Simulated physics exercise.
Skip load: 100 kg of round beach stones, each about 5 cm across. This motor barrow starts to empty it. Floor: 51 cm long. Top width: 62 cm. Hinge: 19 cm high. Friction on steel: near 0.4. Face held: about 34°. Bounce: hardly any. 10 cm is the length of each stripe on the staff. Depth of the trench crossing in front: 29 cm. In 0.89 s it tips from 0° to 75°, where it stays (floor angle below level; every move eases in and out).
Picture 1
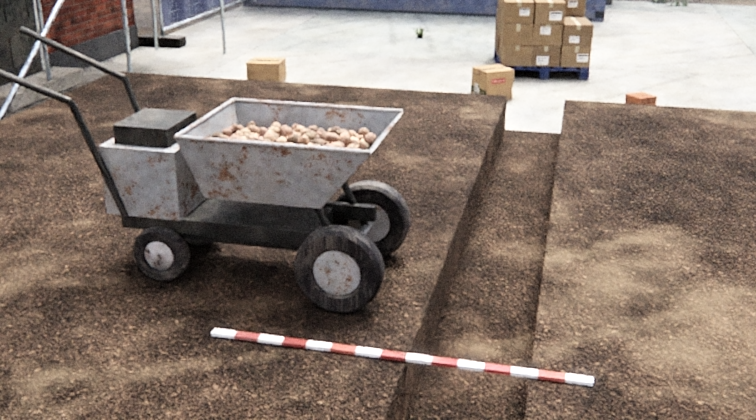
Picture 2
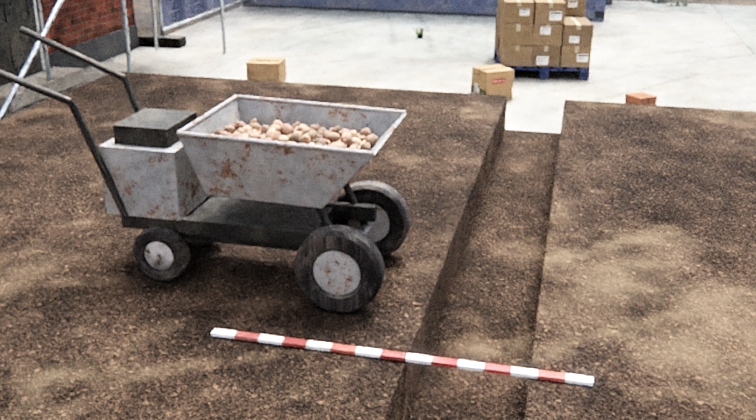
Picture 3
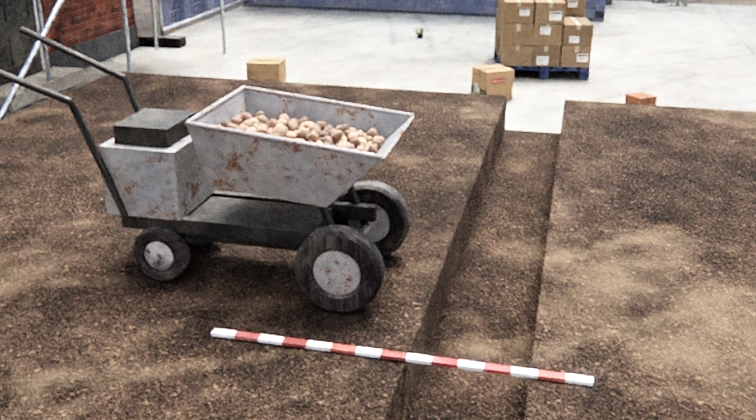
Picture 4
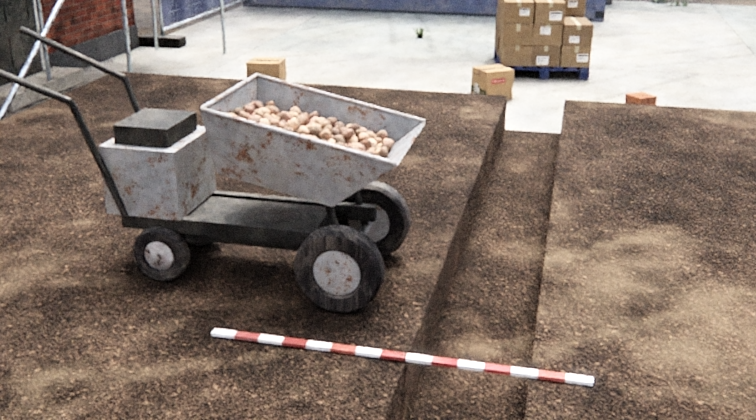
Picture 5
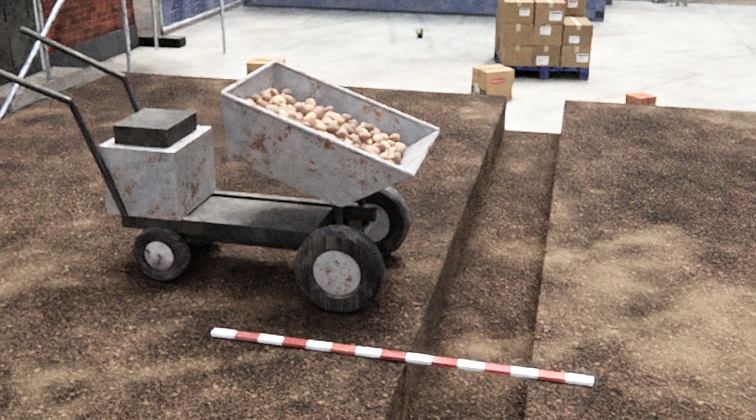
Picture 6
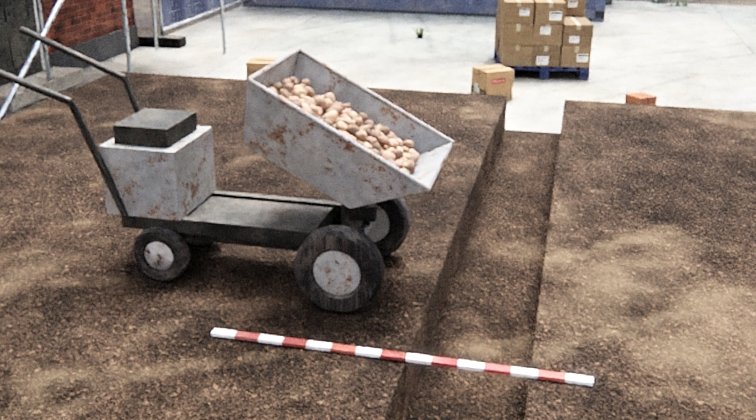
A rusty grey skip full of round, pale brown stones slowly tilted forward to the right on a wheeled barrow, its back end rising while the barrow stayed still on brown soil beside a trench.
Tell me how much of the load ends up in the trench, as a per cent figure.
Some 59 per cent ends up in the trench.
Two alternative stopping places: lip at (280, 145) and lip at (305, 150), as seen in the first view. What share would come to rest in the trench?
Roughly 95 per cent, then 100 per cent.
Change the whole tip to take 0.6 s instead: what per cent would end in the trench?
Near 45 per cent.
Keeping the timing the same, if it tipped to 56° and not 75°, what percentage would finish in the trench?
Share in trench: Approx. 60%.
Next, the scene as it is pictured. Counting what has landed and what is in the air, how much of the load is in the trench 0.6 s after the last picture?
40 per cent or so by then.
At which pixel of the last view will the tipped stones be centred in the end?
Somewhere around (528, 341) in the last picture.
Then, 0.3 s after the last picture the floor is at 64°, 100 % in the skip; the foremost stones are at (469, 231).
Then, 0.6 s after the last picture the floor is at 75°, 46 % in the skip, 38 % in the trench, 17 % past the trench; the foremost stones are at (585, 310).
Then, 1.0 s after the last picture the floor is at 75°, 5 % in the skip, 54 % in the trench, 41 % past the trench; the foremost stones are at (745, 322).
Then, 2.9 s after the last picture the floor is at 75°, 0 % in the skip, 59 % in the trench, 41 % past the trench; the foremost stones are past the picture's edge.
